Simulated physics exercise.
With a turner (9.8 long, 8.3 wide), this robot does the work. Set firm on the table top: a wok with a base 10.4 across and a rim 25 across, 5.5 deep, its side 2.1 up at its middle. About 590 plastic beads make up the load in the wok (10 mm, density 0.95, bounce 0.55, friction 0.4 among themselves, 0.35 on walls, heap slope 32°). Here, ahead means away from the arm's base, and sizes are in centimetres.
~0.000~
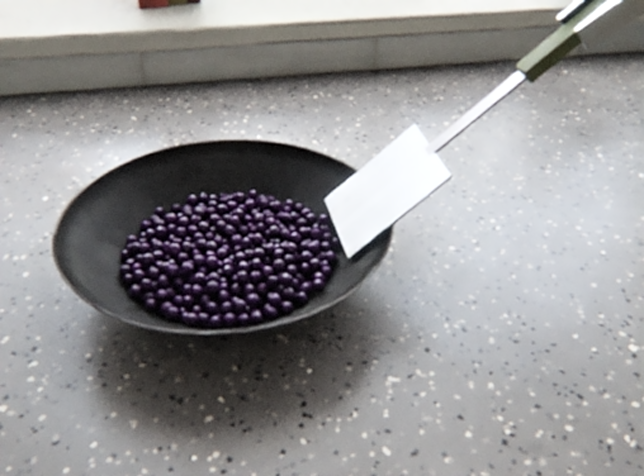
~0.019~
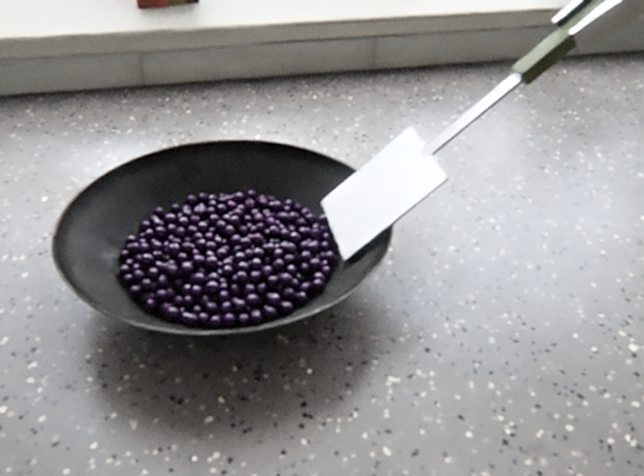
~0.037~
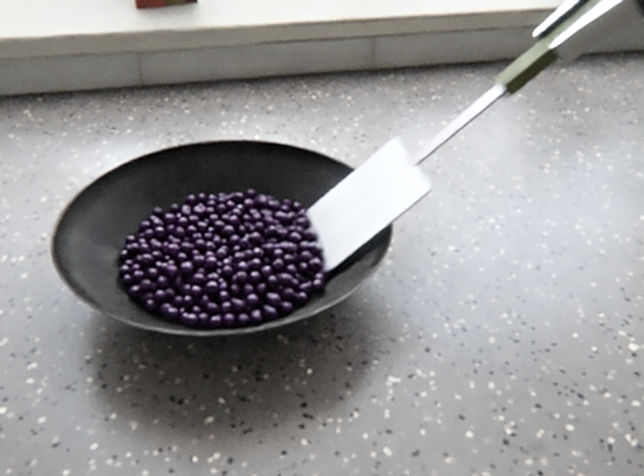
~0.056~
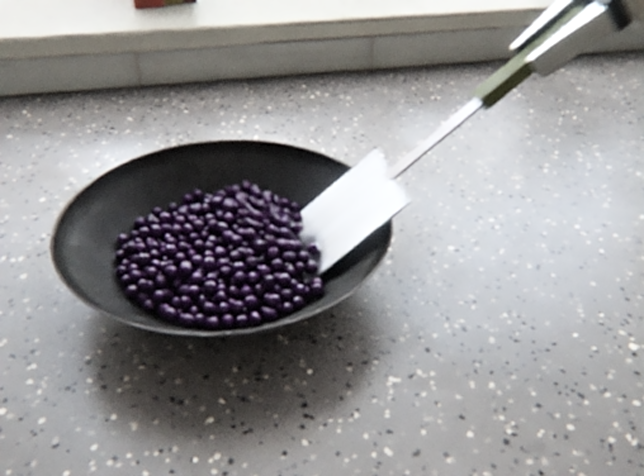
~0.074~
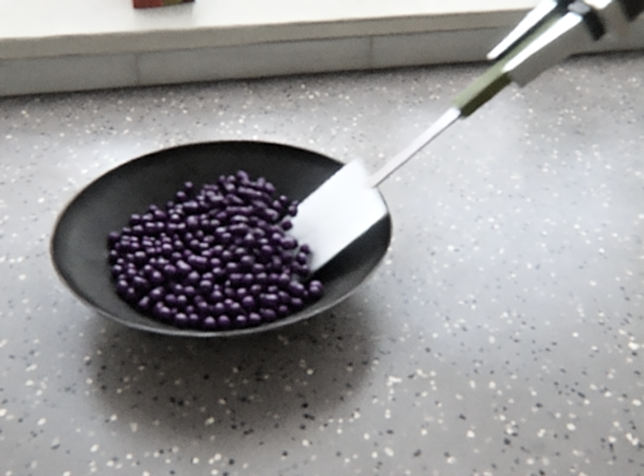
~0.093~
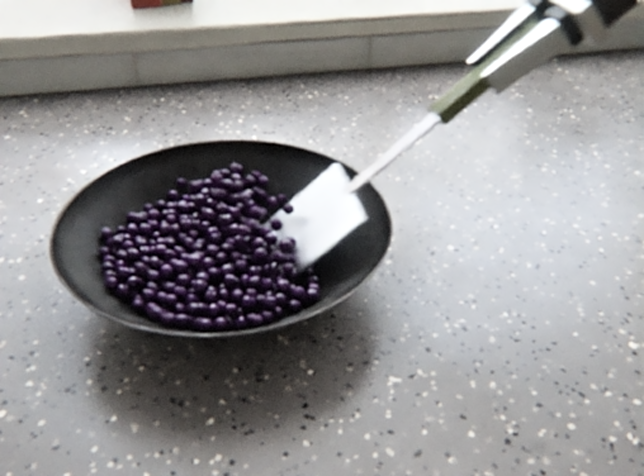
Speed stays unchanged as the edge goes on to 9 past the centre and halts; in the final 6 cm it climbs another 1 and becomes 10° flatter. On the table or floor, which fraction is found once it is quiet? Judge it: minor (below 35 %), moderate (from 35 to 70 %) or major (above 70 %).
My judgement: Moderate.
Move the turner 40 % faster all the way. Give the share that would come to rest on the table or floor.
Estimated result: Some 55 %.
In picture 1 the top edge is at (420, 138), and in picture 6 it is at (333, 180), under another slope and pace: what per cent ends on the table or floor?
About 45 per cent.
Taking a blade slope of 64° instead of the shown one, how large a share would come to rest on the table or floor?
Estimate for that slope: Some 50 per cent.
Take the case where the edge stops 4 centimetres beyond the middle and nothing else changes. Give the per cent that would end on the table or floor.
Roughly 0 %.
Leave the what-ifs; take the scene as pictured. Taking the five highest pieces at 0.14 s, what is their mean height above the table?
They are some 7 cm up.
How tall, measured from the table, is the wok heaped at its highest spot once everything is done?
It reaches about 5.0 cm.
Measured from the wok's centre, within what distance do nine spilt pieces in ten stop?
Roughly 40 cm.
By 0.14 s, sloping 41°, highest piece 8 above the table; 593 in the wok.
By 0.18 s, sloping 37°, highest piece 7 above the table; 593 in the wok.
By 0.41 s, sloping 31°, highest piece 7 above the table; 343 in the wok, 206 on the table or floor, 44 on the blade or in flight.
By 1.46 s, sloping 31°, highest piece 5 above the table; 343 in the wok, 250 on the table or floor.
Final count, 343 in the wok, 250 on the table or floor. That is 42 % on the table or floor.
